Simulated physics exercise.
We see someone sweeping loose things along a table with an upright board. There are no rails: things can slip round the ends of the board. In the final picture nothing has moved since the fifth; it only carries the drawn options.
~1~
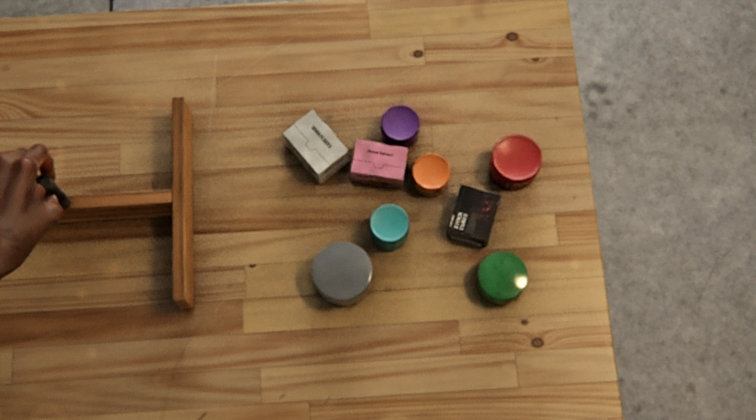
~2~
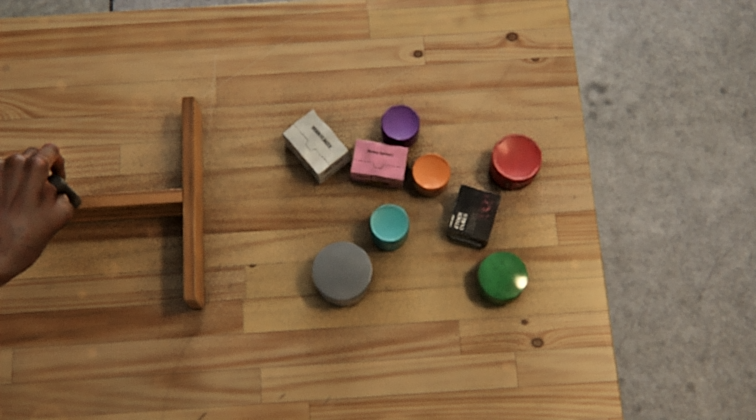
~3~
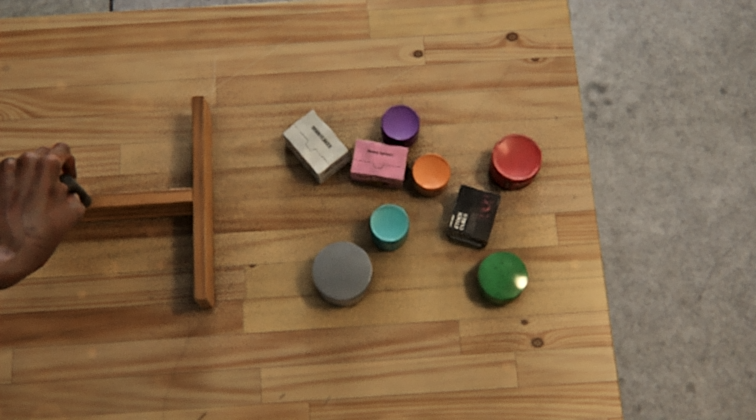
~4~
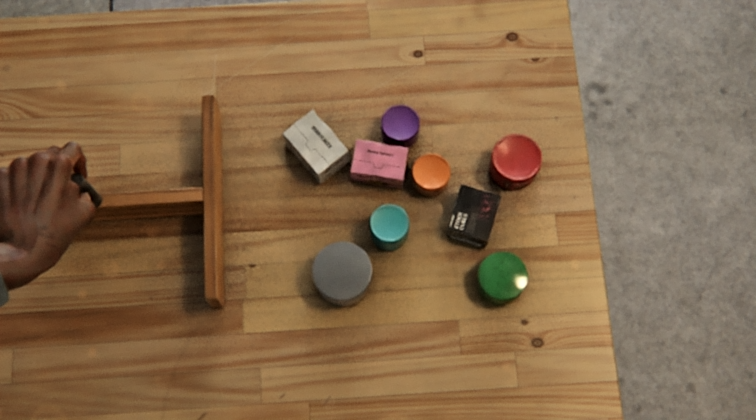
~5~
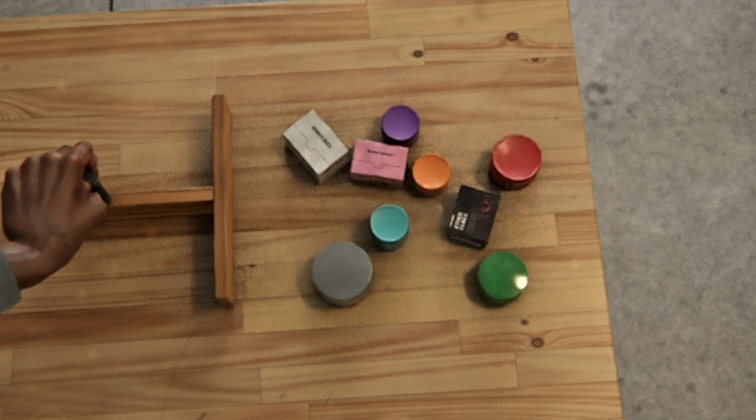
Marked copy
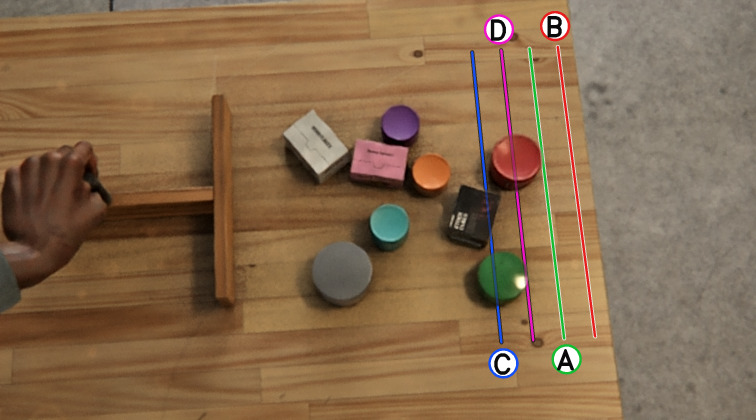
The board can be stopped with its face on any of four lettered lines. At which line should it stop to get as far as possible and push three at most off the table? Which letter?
The farthest such stop is D.
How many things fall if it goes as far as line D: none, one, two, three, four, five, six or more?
By then, two.
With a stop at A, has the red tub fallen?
By then, yes.
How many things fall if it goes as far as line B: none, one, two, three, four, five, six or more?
Six or more.
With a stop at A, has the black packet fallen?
Yes.
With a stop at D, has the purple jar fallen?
By then, no.
On the marked copy, A at (546, 187); B at (576, 185); C at (486, 191); D at (517, 189).
Taking D. A third of the way, board (328, 186); orange tub (447, 174); grey pot (369, 273).
Two thirds of the way, board (433, 180); red tub (593, 157); orange tub (549, 163).
When it is over, board (516, 175); red tub over the edge; orange tub over the edge; two fallen.
As for the rest, A drops six; B drops nine; C is within the limit but short.
